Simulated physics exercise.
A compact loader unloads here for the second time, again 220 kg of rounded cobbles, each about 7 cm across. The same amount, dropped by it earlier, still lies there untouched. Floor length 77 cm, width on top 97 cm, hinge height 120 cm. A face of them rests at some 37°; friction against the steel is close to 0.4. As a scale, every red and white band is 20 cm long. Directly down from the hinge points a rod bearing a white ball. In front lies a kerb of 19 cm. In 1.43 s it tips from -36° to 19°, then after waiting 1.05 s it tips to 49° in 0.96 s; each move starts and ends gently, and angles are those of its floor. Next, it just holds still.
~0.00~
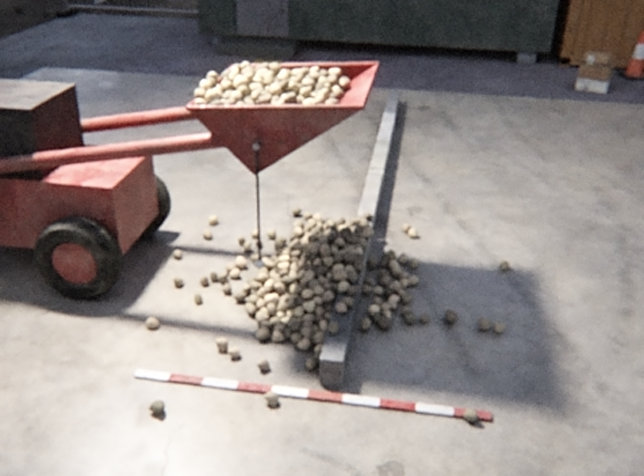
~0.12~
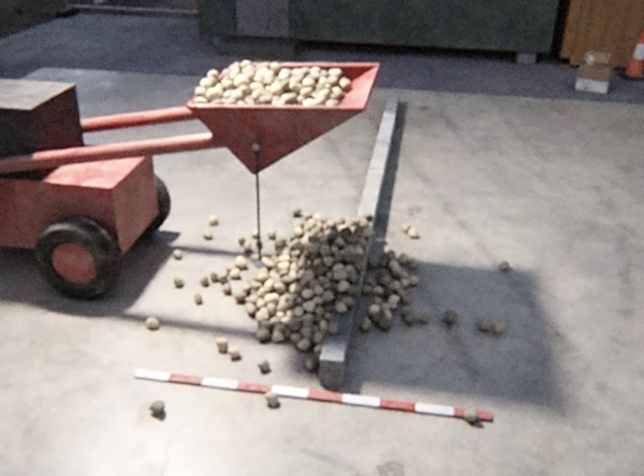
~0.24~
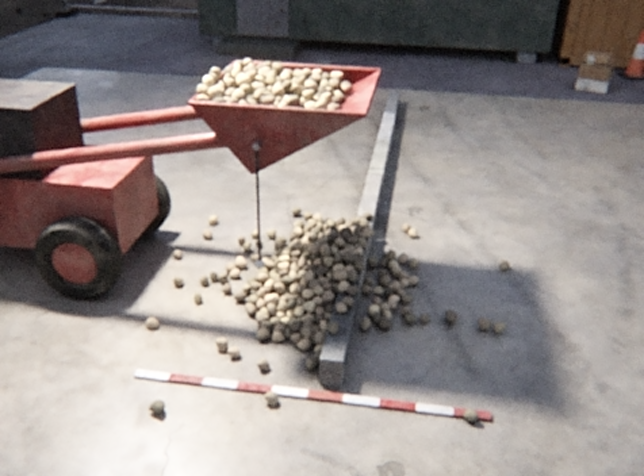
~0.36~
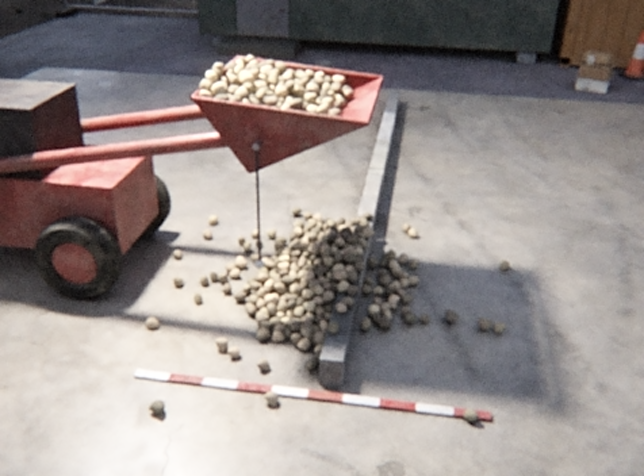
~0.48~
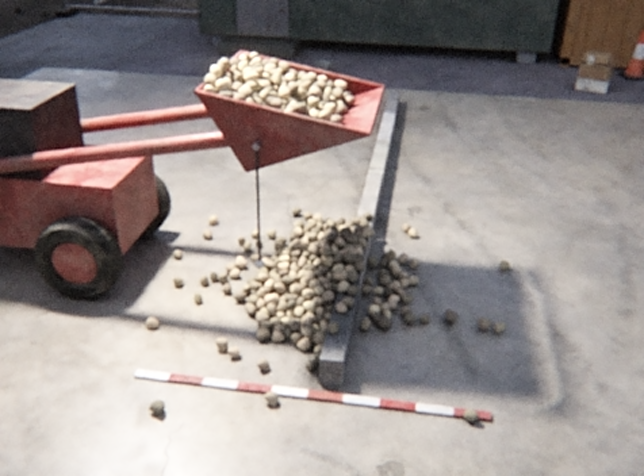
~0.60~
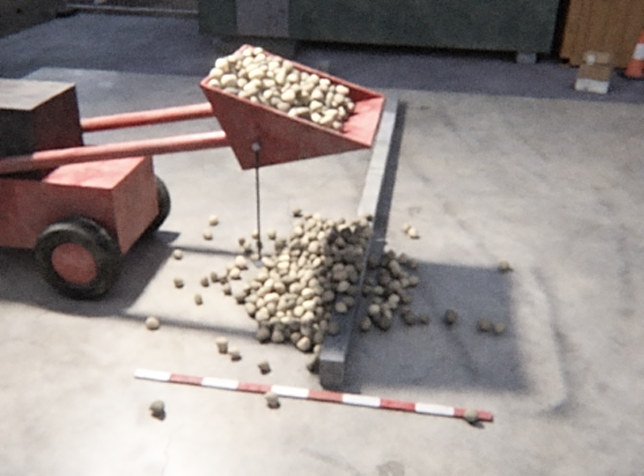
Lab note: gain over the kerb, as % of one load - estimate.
Gain: About 100 %.
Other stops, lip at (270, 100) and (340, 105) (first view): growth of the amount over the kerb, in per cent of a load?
Near 20 in a hundred, then near 95 in a hundred.
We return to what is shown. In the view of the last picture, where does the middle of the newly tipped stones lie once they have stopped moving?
Centre at roughly (414, 284).
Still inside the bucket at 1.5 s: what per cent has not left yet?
Roughly 90 per cent is still inside.
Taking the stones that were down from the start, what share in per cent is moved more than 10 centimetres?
0 %.
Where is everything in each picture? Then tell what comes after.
In the first frame, the bucket is at -36°, its lip at (363, 107); the top of the load is at (275, 73). The earlier load is highest near (343, 254), 27 cm above ground level, 90 % on this side of the kerb, 10 % over the kerb.
In the second frame, lip at (364, 109), floor tilted -35°, highest stones at (264, 73); the stones move at 0.1 m/s on average.
In the third frame, lip at (366, 115), floor tilted -32°, highest stones at (257, 71); the stones move at 0.1 m/s on average.
In the fourth frame, lip at (368, 124), floor tilted -27°, highest stones at (248, 68); the stones move at 0.2 m/s on average.
In the fifth frame, lip at (370, 135), floor tilted -22°, highest stones at (247, 64); the stones move at 0.2 m/s on average.
In the sixth frame, the bucket is at -15°, its lip at (371, 147); the top of the load is at (249, 60); the stones move at 0.2 m/s on average.
After 1.1 s the floor is at 10°; in per cent of one load, 100 in the bucket, 90 on this side of the kerb, 10 over the kerb; the foremost stones are at (457, 309).
After 1.5 s the floor is at 19°; in per cent of one load, 91 in the bucket, 93 on this side of the kerb, 16 over the kerb; the foremost stones are at (457, 309).
After 3.9 s the floor is at 49°; in per cent of one load, 0 in the bucket, 90 on this side of the kerb, 110 over the kerb; the foremost stones are at (583, 321).
After 6.3 s the floor is at 49°; in per cent of one load, 0 in the bucket, 90 on this side of the kerb, 110 over the kerb; the foremost stones are at (583, 321). Net gain over the kerb, 100.
